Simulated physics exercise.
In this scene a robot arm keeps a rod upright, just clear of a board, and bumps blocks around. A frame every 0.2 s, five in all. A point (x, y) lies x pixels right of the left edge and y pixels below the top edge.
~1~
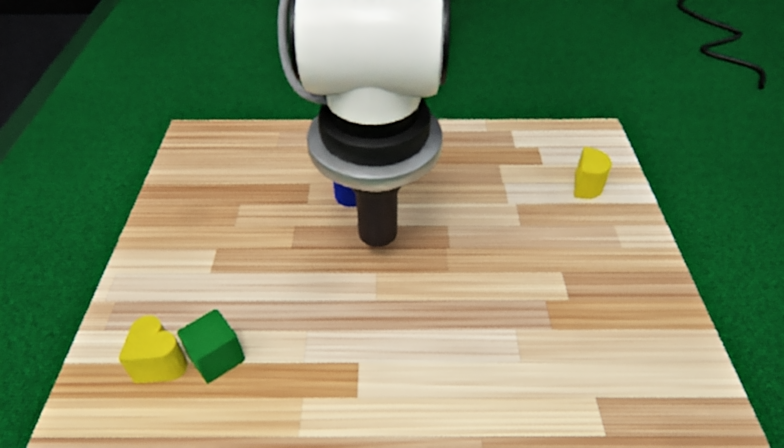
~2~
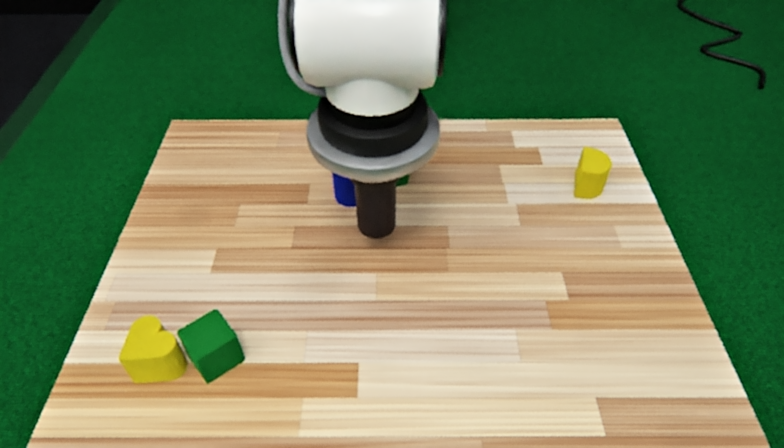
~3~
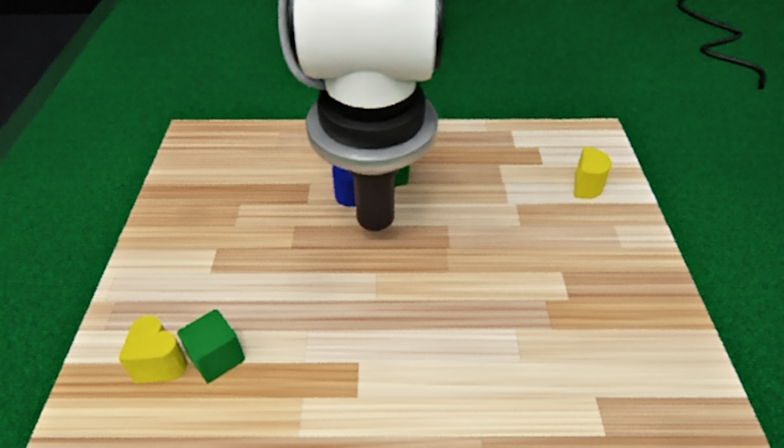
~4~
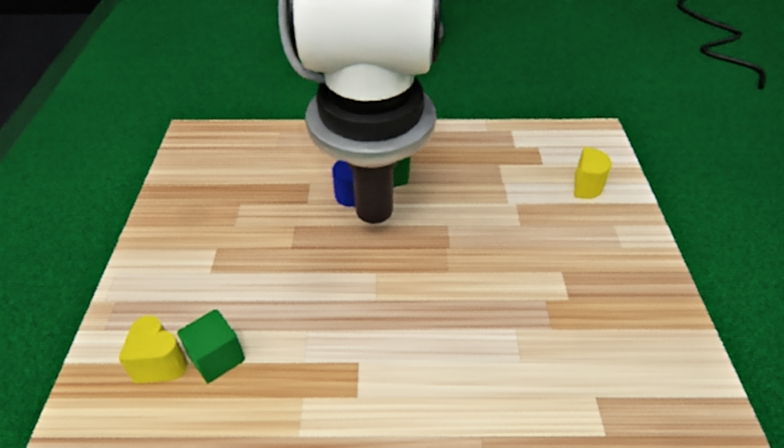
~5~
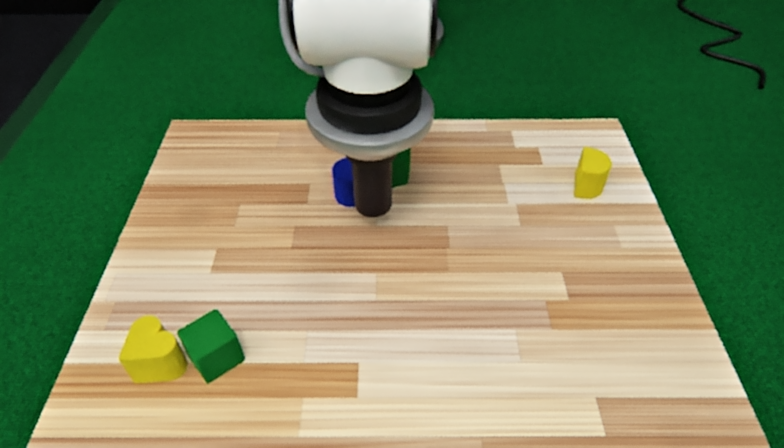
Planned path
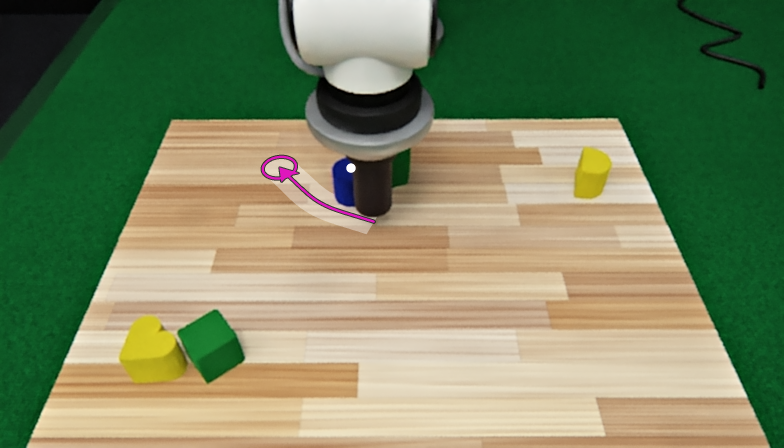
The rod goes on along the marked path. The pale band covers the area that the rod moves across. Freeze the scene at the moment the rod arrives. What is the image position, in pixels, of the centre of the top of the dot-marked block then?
In the picture, that point is around (332, 151).
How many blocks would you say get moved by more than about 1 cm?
There will be one block displaced.
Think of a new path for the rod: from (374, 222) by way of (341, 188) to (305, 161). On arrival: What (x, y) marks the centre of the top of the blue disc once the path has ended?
The top centre is at (312, 114).
The drawn path runs from (374, 222) through (316, 200) to (279, 167); the dot is on the blue disc.
On the path given first. One third of the way, rod (331, 193); blue disc (339, 158).
Two thirds of the way, rod (300, 173); blue disc (332, 151).
At the end, rod (276, 152); blue disc (332, 151); green hexagonal block not moved.
